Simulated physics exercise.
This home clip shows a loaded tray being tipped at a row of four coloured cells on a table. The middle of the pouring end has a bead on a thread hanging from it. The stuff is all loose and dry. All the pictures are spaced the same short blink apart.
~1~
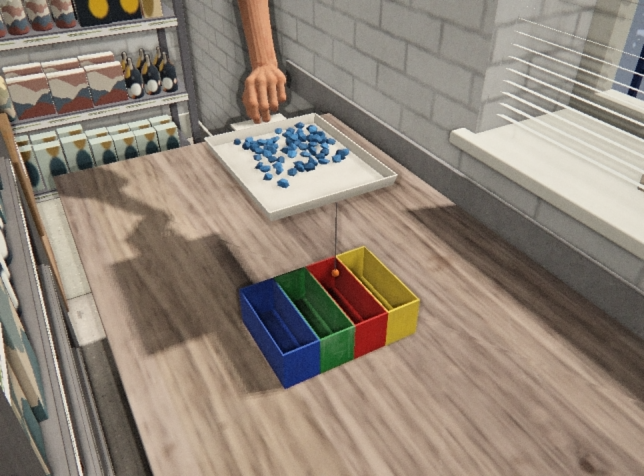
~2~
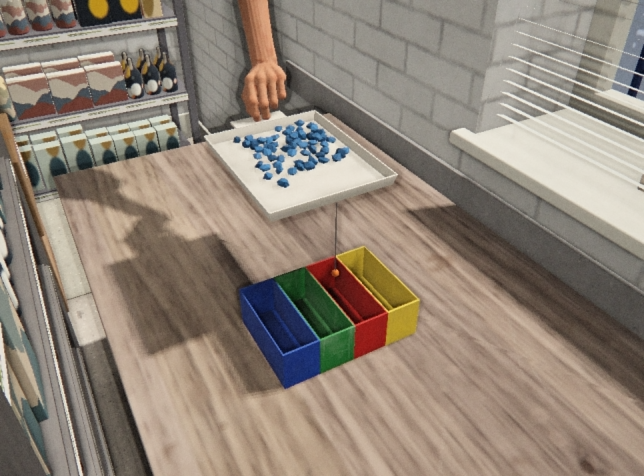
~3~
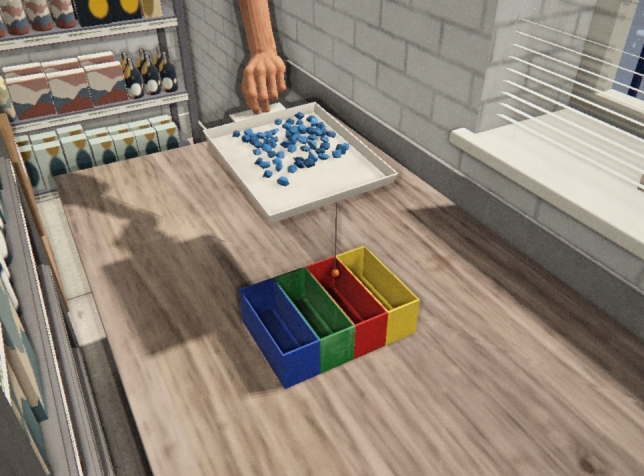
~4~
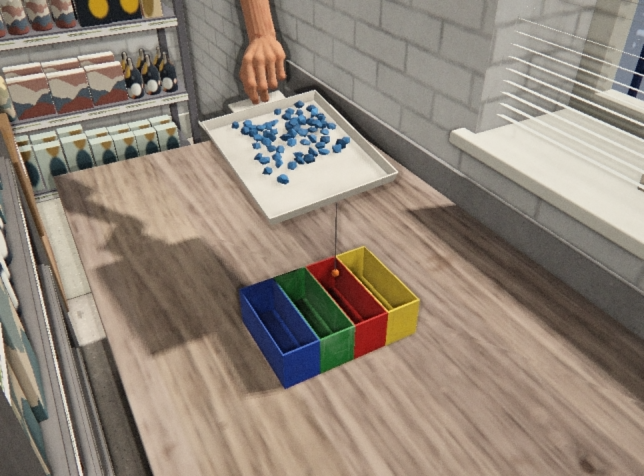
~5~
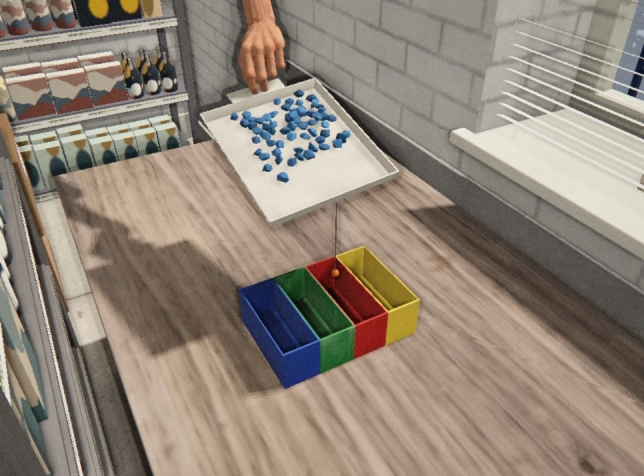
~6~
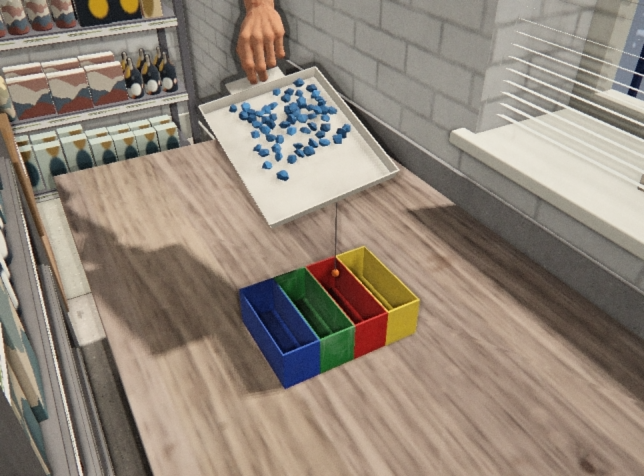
A hand raises the back of a white tray of blue stones above coloured cells.
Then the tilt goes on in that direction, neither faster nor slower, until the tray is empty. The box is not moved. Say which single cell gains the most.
The one that gains the most is the blue cell.
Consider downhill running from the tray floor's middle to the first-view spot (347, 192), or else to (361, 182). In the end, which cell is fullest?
Case 1 - that yellow cell. Case 2 - yellow.
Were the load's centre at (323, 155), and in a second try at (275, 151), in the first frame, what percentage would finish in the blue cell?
You'd get near 40 percent first and near 60 percent after that.
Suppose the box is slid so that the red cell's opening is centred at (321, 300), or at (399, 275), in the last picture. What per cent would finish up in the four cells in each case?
First case 100 in a hundred, second case 10 in a hundred.
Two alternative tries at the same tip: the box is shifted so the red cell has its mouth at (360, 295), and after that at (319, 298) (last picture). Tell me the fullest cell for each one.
You'd see the blue cell win the first time and the cell in green win the second.
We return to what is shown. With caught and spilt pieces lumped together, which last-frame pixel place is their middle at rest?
The centre comes to rest close to (296, 346).
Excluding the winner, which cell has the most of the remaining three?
The cell in second spot is the green cell.
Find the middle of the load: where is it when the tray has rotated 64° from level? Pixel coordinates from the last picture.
Roughly at (294, 205).
Shortly afterwards, tray tipped steeply; the bulk on the tray; a little falling or outside the box.
Next, tray tipped past a quarter turn; near a quarter on the tray; near a third in the blue cell; near a quarter in the green cell; only a few in the red cell; near a quarter falling or outside the box.
Some moments later, tray tipped past a quarter turn; near half in the blue cell; near a third in the green cell; a little in the red cell; a little falling or outside the box.
In the end, tray tipped past a quarter turn; near half in the blue cell; near a third in the green cell; a little in the red cell; none at all in the yellow cell; a little outside the box.
